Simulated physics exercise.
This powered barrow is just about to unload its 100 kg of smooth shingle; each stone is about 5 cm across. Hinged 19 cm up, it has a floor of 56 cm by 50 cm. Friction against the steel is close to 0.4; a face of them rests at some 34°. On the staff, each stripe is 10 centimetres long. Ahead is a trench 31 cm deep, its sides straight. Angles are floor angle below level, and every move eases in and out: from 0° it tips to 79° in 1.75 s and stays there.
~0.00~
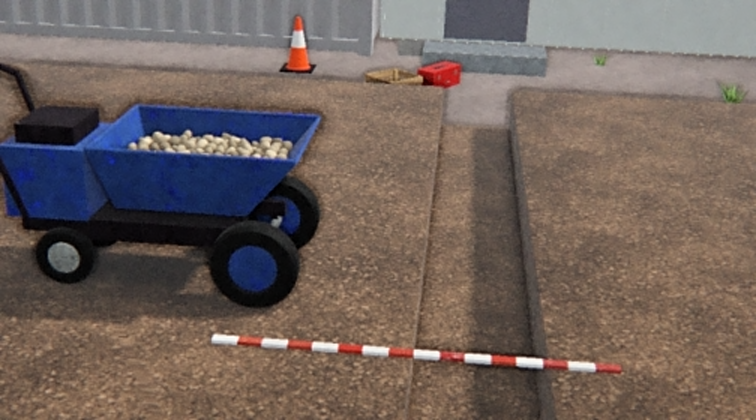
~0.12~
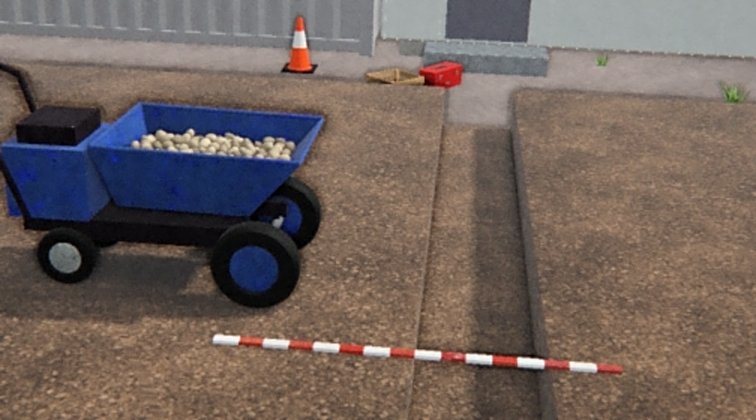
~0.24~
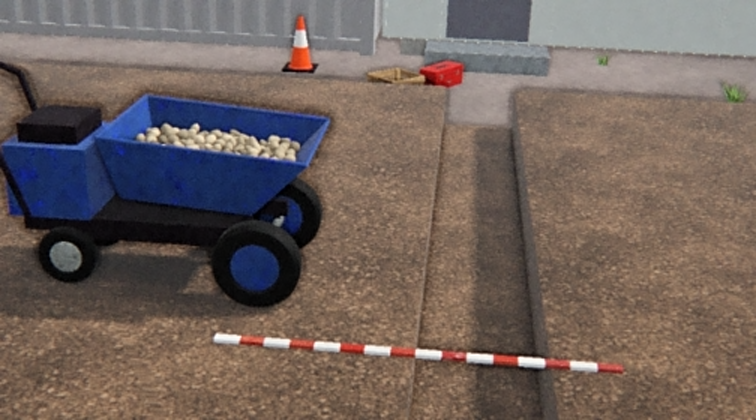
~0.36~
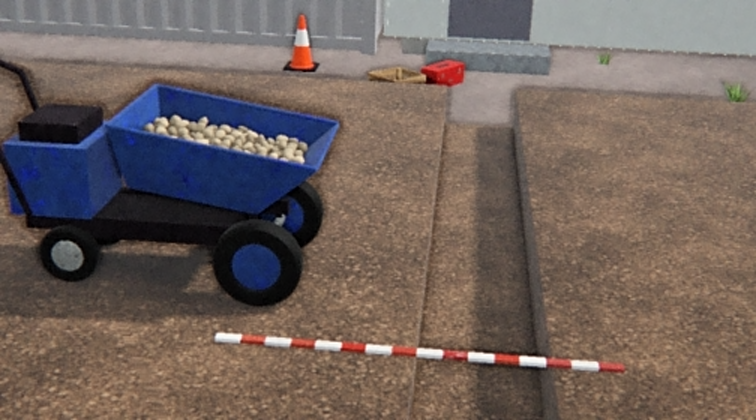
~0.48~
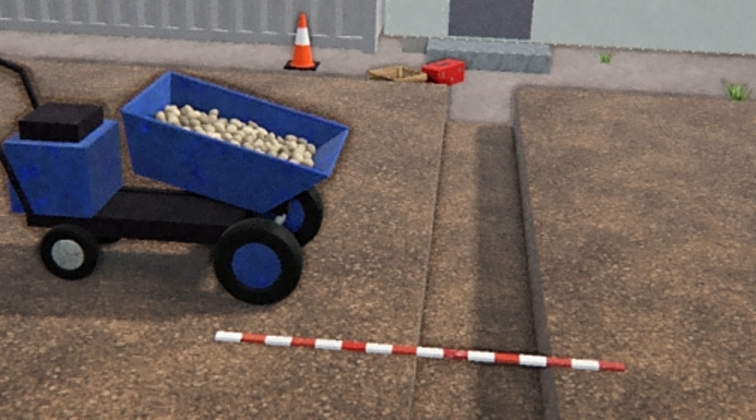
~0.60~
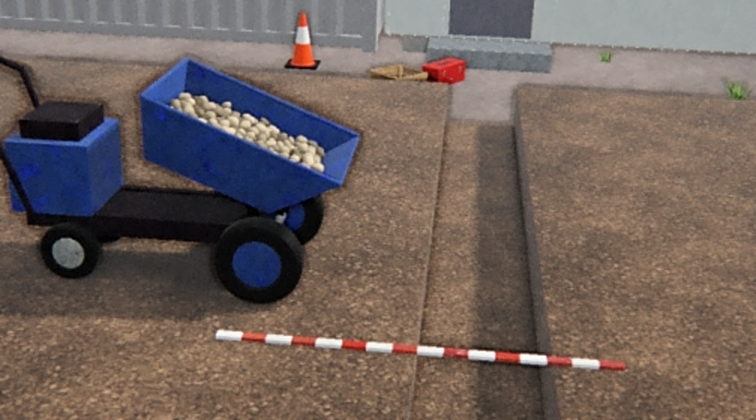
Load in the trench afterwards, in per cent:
74 %.
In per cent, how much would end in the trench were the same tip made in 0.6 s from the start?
My guess is near 80 percent.
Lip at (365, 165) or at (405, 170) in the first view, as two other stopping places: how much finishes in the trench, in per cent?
100 %, then 90 %.
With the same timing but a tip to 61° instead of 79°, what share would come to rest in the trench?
I'd expect around 80 in a hundred.
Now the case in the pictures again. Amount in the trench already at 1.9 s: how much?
60 per cent, give or take.
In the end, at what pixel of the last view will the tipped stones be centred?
(472, 339).
After 1.3 s the floor is at 67°; 96 % in the tray, 4 % short of the trench; the foremost stones are at (414, 244).
After 1.9 s the floor is at 79°; 19 % in the tray, 21 % short of the trench, 60 % in the trench; the foremost stones are at (535, 357).
After 2.2 s the floor is at 79°; 6 % in the tray, 22 % short of the trench, 72 % in the trench; the foremost stones are at (535, 345).
After 4.2 s the floor is at 79°; 3 % in the tray, 23 % short of the trench, 74 % in the trench; the foremost stones are at (533, 344).
